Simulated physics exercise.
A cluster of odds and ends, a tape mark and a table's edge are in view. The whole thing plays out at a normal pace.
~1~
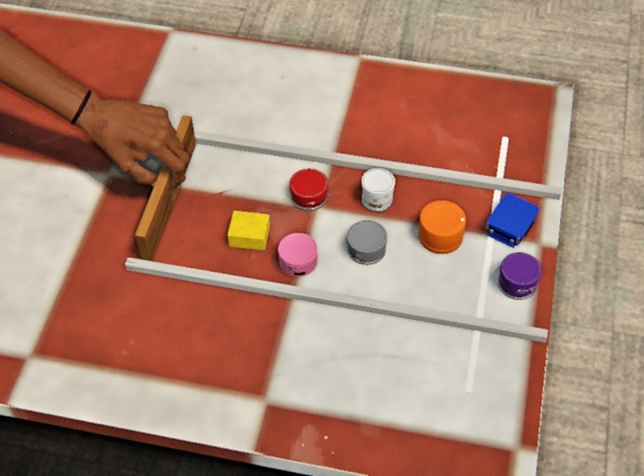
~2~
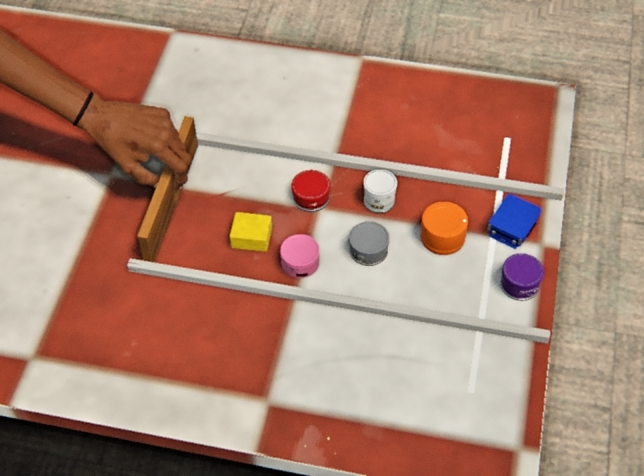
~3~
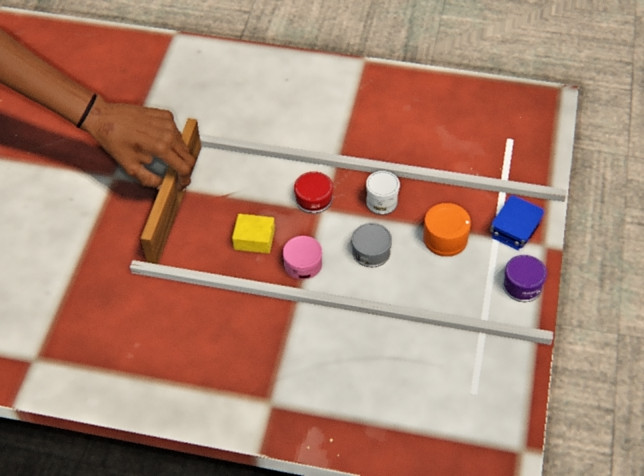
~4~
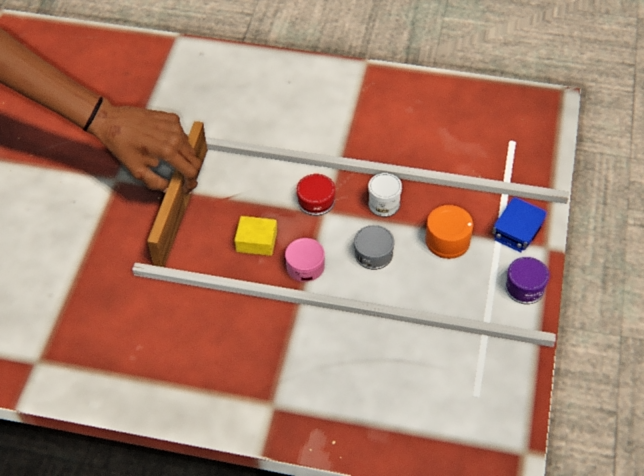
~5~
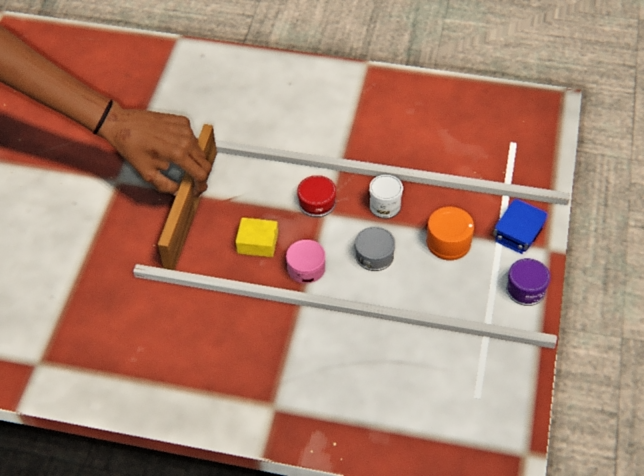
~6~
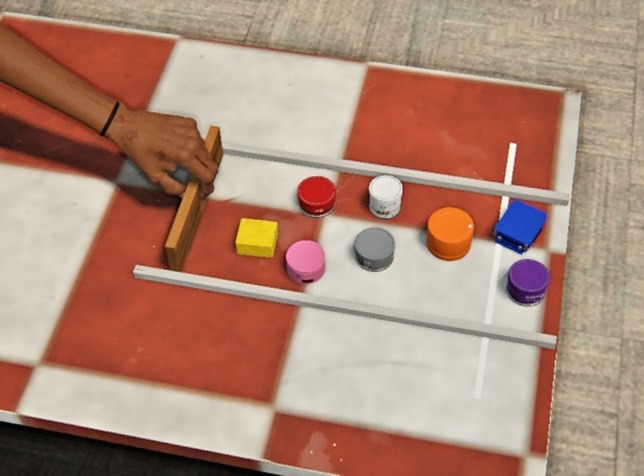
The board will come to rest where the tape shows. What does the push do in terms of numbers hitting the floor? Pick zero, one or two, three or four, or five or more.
It sends one or two to the floor.
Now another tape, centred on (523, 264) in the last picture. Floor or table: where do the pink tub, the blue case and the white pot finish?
The pink tub stays put, the blue case topples down, the white pot stays put.
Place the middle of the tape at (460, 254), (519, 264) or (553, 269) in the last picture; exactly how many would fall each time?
0, 4, 8.
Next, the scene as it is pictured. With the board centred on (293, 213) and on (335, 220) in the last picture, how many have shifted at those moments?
First 3, after that 5.
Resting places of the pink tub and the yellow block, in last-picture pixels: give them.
Going in order: First (510, 310), then (513, 281).
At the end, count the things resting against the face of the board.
It ends up touching 3.
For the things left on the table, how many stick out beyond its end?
I get 2.
Soon after, none off yet; purple pot at rest near (528, 283); blue case at rest near (520, 228); orange lid at rest near (450, 234).
After that, none off yet; purple pot at rest near (528, 283); blue case moving near (524, 227); orange lid displaced a little near (475, 230).
In the end, the number that fall off is one or two; gone, blue case and purple pot.
